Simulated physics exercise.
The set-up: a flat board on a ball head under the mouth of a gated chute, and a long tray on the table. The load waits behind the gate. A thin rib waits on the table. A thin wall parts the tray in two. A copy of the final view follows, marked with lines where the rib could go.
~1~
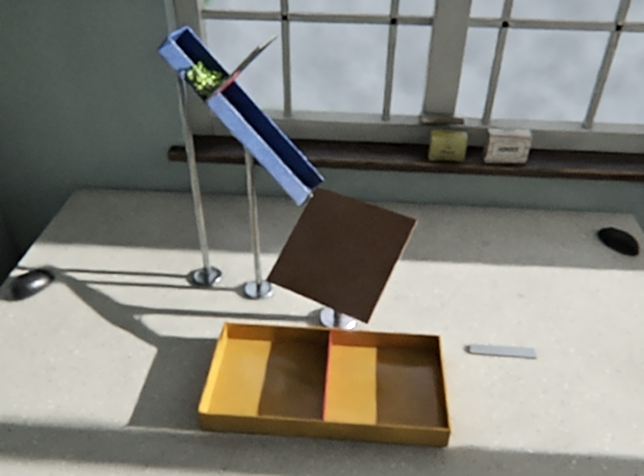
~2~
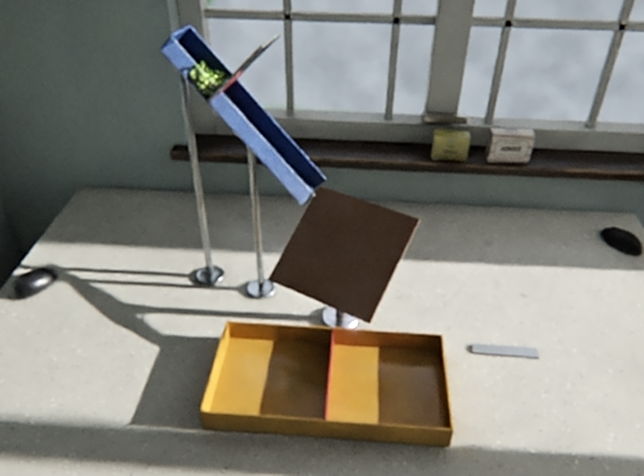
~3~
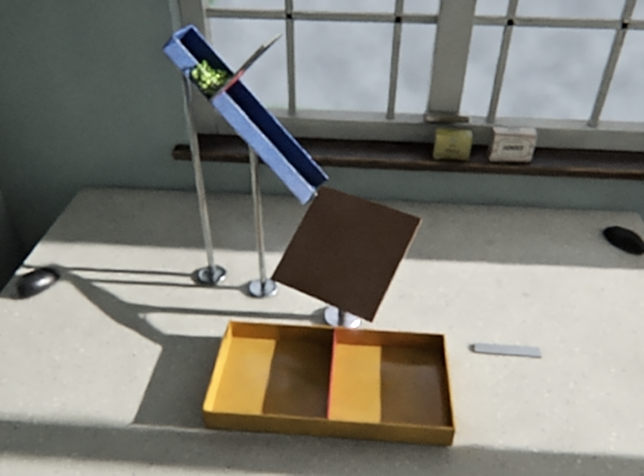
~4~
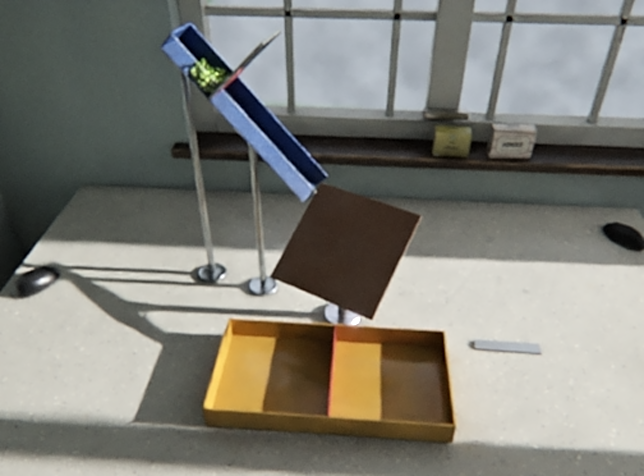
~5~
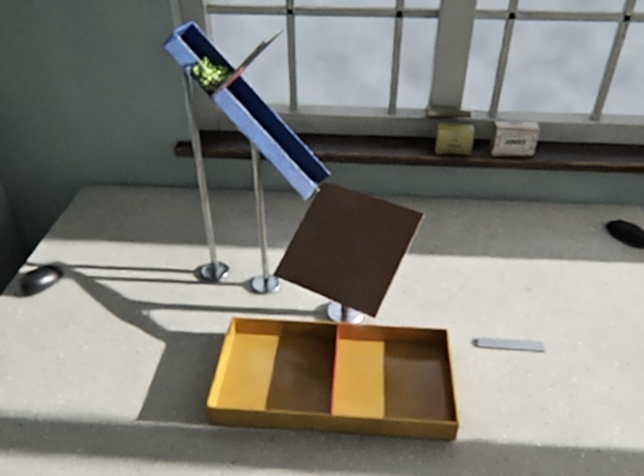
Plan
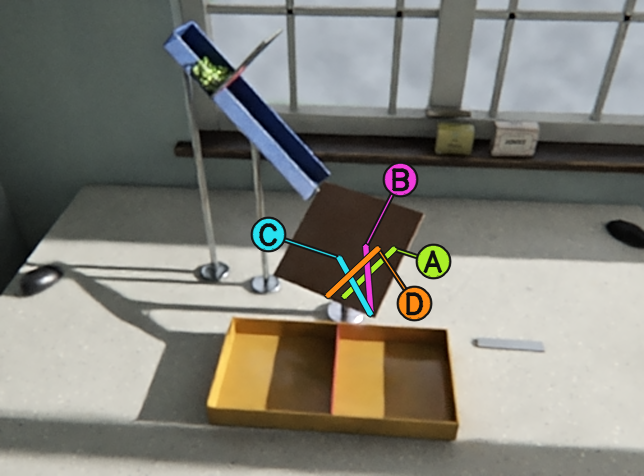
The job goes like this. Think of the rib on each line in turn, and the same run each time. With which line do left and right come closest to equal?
The answer is line B.
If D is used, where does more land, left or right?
The left half.
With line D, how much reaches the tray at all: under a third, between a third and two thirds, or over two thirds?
Over two thirds.
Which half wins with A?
Left.
On the marked copy, line A from (393, 249) to (344, 296); line B from (365, 246) to (370, 310); line C from (339, 258) to (370, 313); line D from (377, 248) to (328, 295).
If A is chosen, of what is caught, nearly all in the left half, a small part in the right.
If B is chosen, of what is caught, about half in the left half, about half in the right.
If C is chosen, of what is caught, a small part in the left half, most in the right.
If D is chosen, of what is caught, most in the left half, about a quarter in the right.
